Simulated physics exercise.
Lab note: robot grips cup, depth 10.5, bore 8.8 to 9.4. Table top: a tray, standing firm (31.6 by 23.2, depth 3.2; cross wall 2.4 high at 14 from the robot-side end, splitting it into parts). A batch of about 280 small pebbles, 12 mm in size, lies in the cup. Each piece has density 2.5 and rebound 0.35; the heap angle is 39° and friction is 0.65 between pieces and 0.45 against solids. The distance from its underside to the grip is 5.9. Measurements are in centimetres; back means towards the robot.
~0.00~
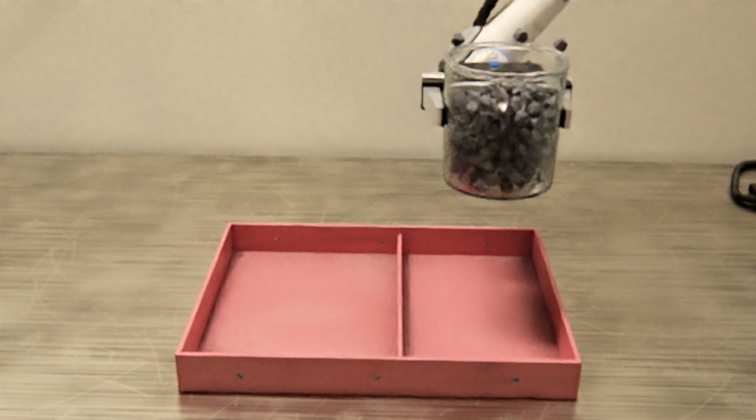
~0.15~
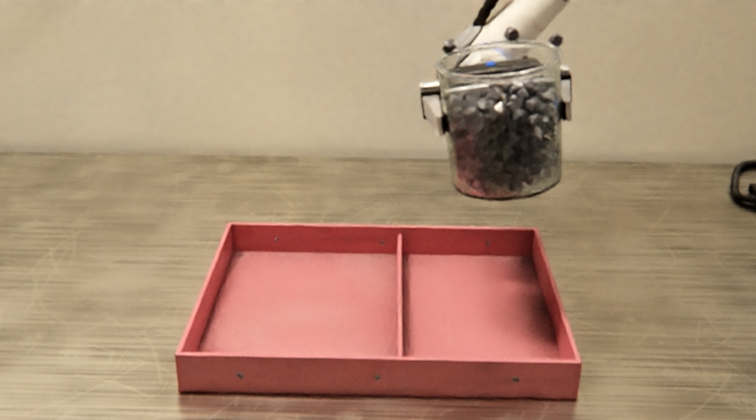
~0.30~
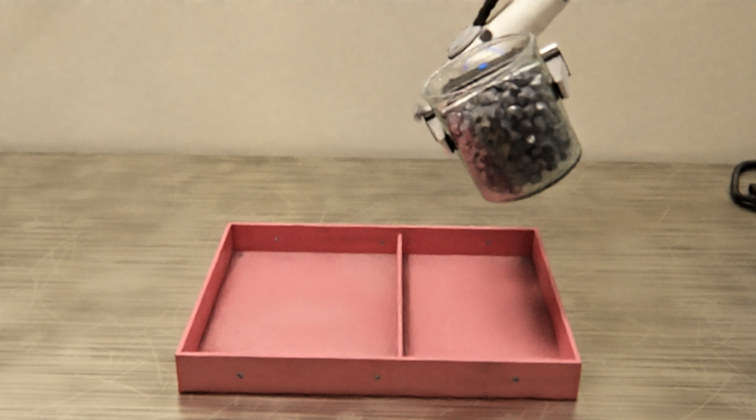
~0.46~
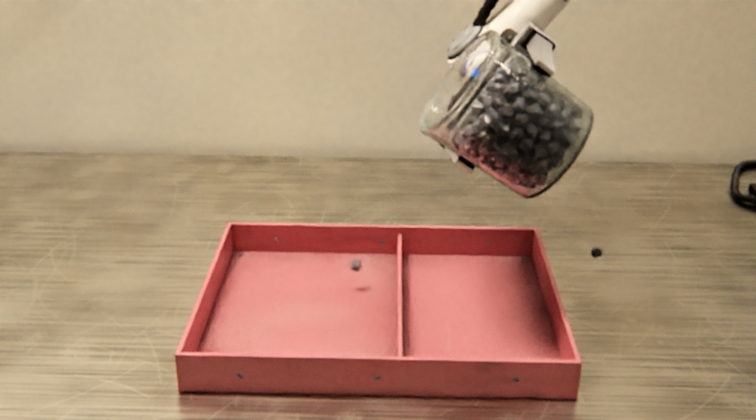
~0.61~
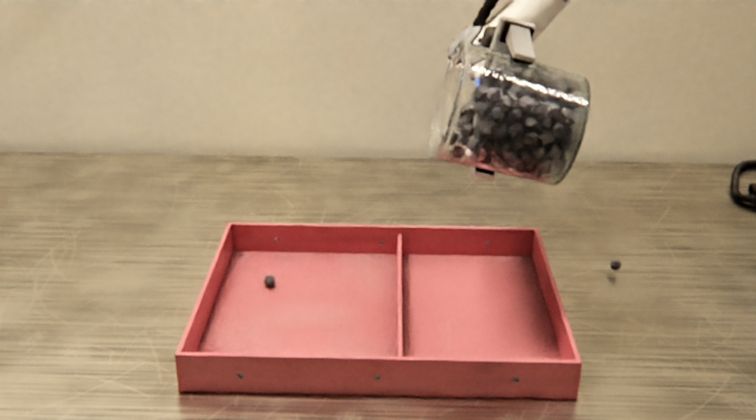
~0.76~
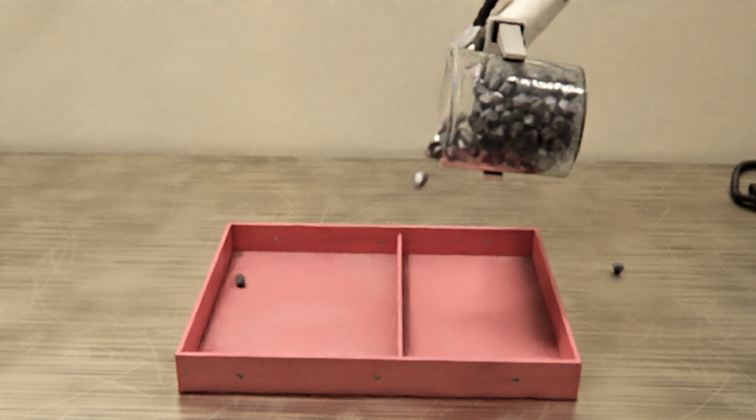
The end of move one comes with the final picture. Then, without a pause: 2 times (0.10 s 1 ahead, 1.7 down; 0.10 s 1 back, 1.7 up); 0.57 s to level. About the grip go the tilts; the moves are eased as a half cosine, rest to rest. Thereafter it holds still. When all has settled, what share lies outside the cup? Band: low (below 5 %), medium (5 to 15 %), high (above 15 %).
Medium.
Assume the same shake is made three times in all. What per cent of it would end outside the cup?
I'd expect something close to 10 per cent.
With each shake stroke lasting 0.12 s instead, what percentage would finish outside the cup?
About 10 per cent in that case.
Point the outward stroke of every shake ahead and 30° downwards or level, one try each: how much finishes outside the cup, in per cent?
Near 20 and 30 percent respectively.
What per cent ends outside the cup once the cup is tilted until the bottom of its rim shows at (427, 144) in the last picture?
Roughly 0 per cent.
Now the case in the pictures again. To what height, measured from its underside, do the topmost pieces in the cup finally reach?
11.0 cm.
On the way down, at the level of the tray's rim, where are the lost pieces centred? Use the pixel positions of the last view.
Centre: About (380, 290).
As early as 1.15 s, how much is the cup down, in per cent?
Around 5 percent at that moment.
After 1.15 s, tilted 84° forward, highest piece 23 above the table; 264 in the cup, 11 in the far-side part, 3 in the robot-side part, 1 on the table or floor, 4 in flight or on a rim.
After 1.54 s, tilted 22° forward, highest piece 23 above the table; 260 in the cup, 15 in the far-side part, 7 in the robot-side part, 1 on the table or floor.
After 1.93 s, level, highest piece 25 above the table; 260 in the cup, 15 in the far-side part, 7 in the robot-side part, 1 on the table or floor.
After 2.98 s, level, highest piece 25 above the table; 260 in the cup, 15 in the far-side part, 7 in the robot-side part, 1 on the table or floor.
In the end, 260 in the cup, 15 in the far-side part, 7 in the robot-side part, 1 on the table or floor. That is 8 % outside the cup.
